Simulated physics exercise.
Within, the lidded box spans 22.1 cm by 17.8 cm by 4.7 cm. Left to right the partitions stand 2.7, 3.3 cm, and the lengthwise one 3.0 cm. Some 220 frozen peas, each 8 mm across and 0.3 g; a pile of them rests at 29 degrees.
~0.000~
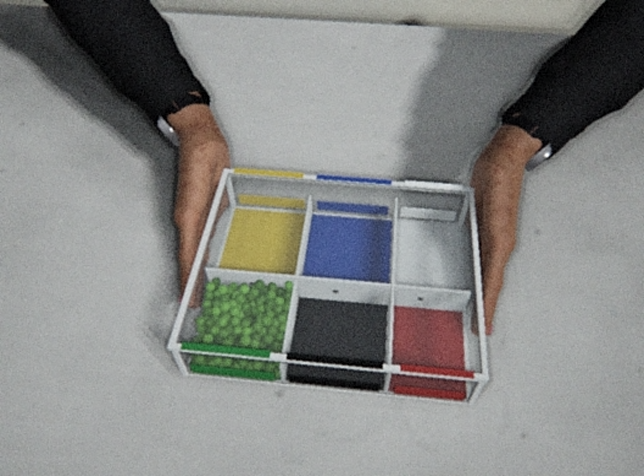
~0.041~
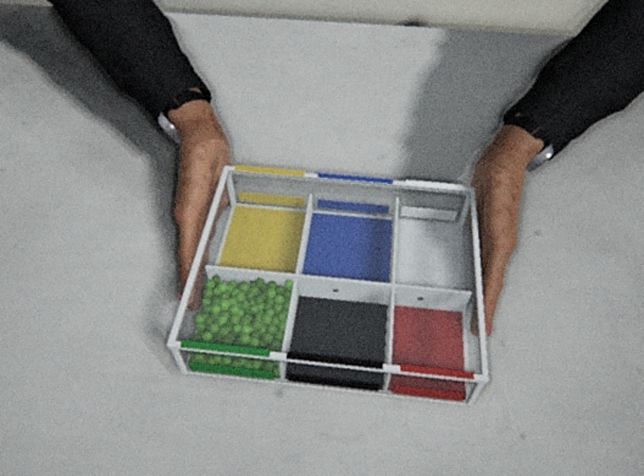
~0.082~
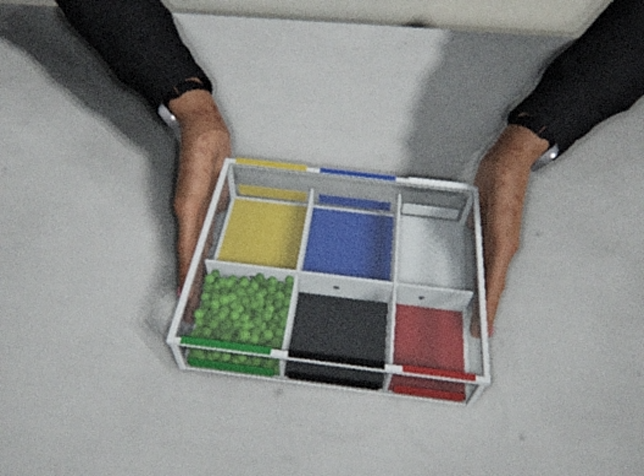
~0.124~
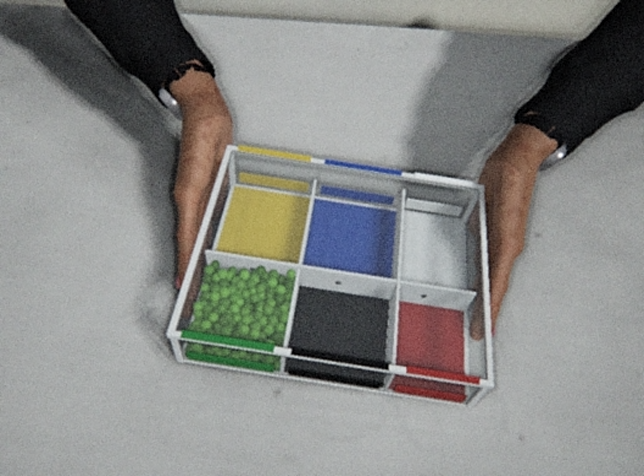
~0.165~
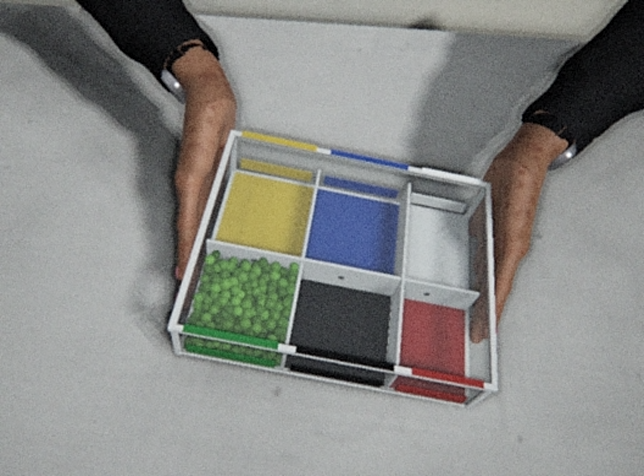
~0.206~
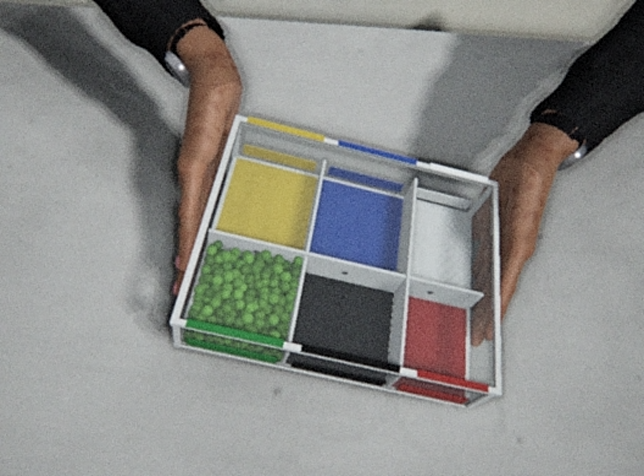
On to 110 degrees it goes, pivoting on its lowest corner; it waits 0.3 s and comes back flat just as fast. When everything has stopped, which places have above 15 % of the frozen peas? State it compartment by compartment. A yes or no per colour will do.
Red: Yes. Blue: No. Green: Yes. Yellow: No. White: No. Black: Yes.
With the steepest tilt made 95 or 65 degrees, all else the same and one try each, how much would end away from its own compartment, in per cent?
I'd put them near 80 and 35 percent in that order.
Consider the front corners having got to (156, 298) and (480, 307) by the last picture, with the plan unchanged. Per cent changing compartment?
That would be some 30 in a hundred.
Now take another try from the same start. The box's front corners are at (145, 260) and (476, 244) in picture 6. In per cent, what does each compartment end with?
Each compartment ends with this per cent: Red 0, blue 0, green 70, yellow 30, white 0 and black 0.
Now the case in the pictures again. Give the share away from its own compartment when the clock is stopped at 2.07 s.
My estimate is some 75 percent.
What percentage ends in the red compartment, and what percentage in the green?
Red at 35 and green at 25, in per cent.
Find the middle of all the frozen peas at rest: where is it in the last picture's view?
After settling, the middle sits near (360, 364).
Then, at 1.32 s, tilt 110 degrees; red 25 %, green 35 %, black 40 %.
After 2.07 s, tilt 57 degrees; red 35 %, green 25 %, black 40 %.
After 2.84 s, tilt 0 degrees; red 35 %, green 25 %, black 35 %.
By 3.3 s all is still; red 35 %, blue 0 %, green 25 %, yellow 0 %, white 0 %, black 35 %.
